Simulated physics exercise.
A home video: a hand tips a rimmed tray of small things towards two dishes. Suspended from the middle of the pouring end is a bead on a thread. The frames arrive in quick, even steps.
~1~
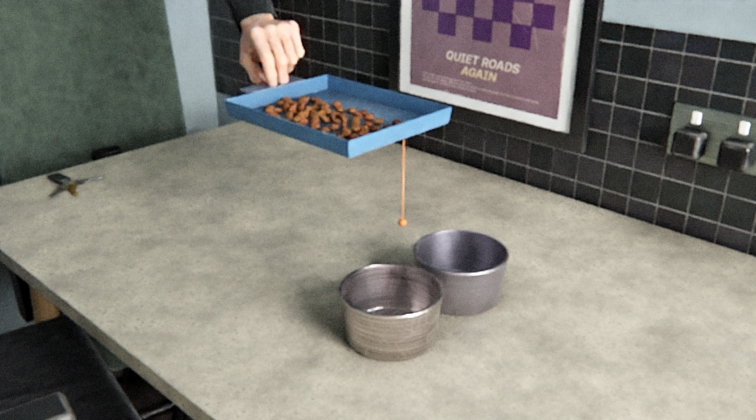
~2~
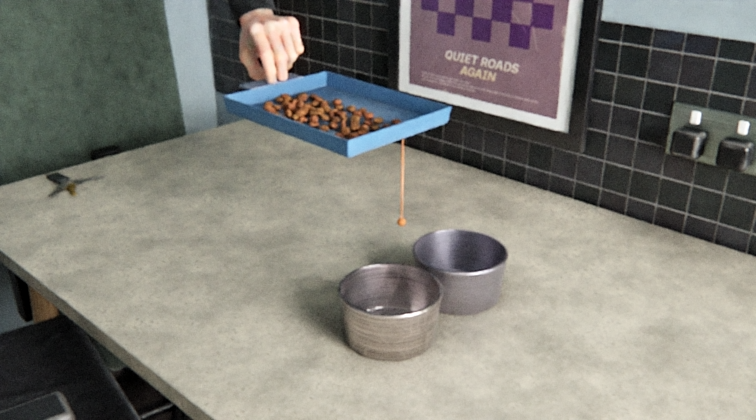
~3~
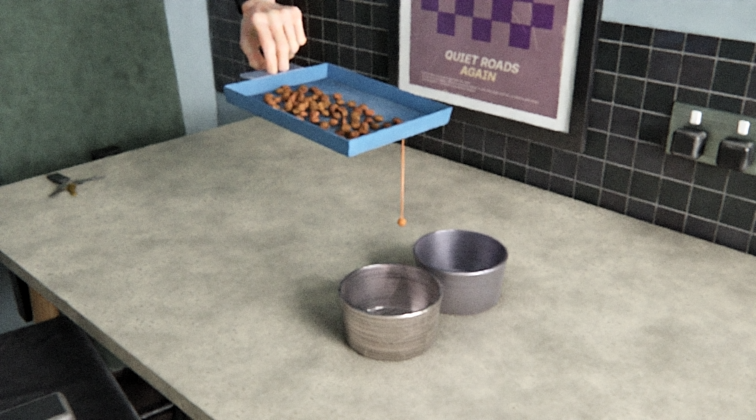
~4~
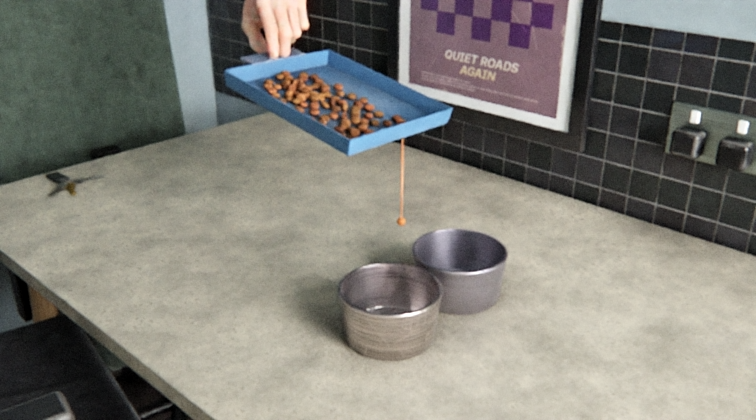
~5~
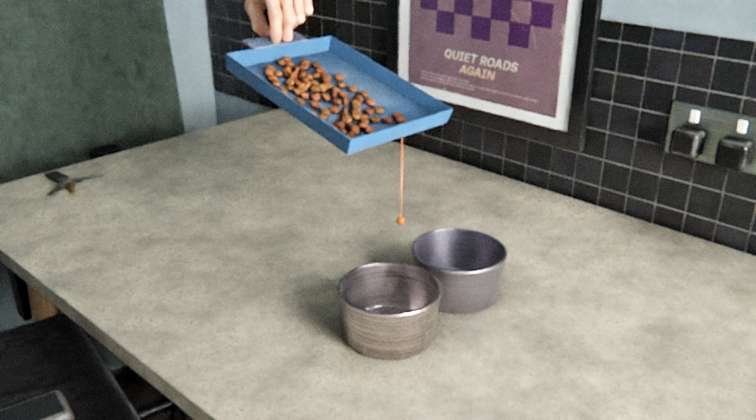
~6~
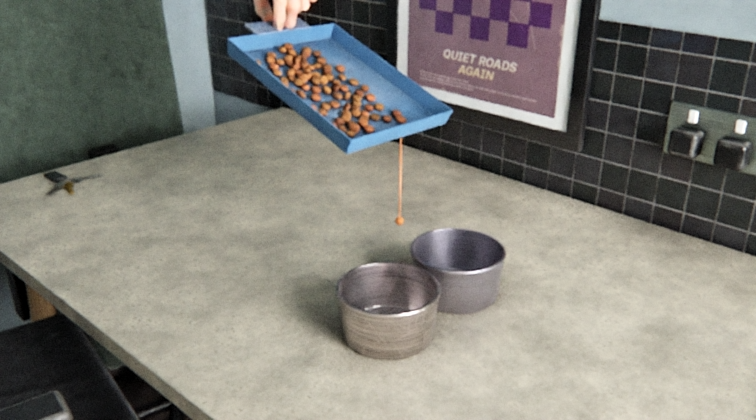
A hand gradually raises the back of a blue tray of brown bits above two metal dishes.
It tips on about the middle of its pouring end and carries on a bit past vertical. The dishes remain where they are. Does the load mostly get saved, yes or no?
Yes, most of it is saved.
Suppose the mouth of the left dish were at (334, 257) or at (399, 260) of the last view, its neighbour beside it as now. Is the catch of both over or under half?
So that's a lesser portion the first time round, a greater portion the second.
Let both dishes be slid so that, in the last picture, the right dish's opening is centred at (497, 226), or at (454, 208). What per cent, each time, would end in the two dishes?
80 %, then 30 %.
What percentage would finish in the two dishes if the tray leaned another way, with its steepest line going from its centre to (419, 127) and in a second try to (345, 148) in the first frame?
10 % and 0 %, roughly.
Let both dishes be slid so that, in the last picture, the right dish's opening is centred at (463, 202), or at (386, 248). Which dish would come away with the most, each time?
The first try: The left-side dish. The second: The right-side dish.
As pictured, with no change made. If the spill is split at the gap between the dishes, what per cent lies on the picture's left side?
30 %, roughly.
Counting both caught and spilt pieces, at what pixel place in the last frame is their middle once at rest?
Somewhere around (458, 287) in the last picture.
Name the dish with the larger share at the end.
The one that comes out ahead is the rightward one.
Just after the last frame, tray tipped steeply; every one on the tray.
A moment on, tray tipped past a quarter turn; the larger part on the tray; about a tenth in the right dish; just a few outside both; about a tenth in the air.
Further on, tray tipped past a quarter turn; about a tenth in the left dish; roughly half in the right dish; roughly a third outside both.
When it is over, tray tipped past a quarter turn; about a tenth in the left dish; roughly half in the right dish; roughly a third outside both.
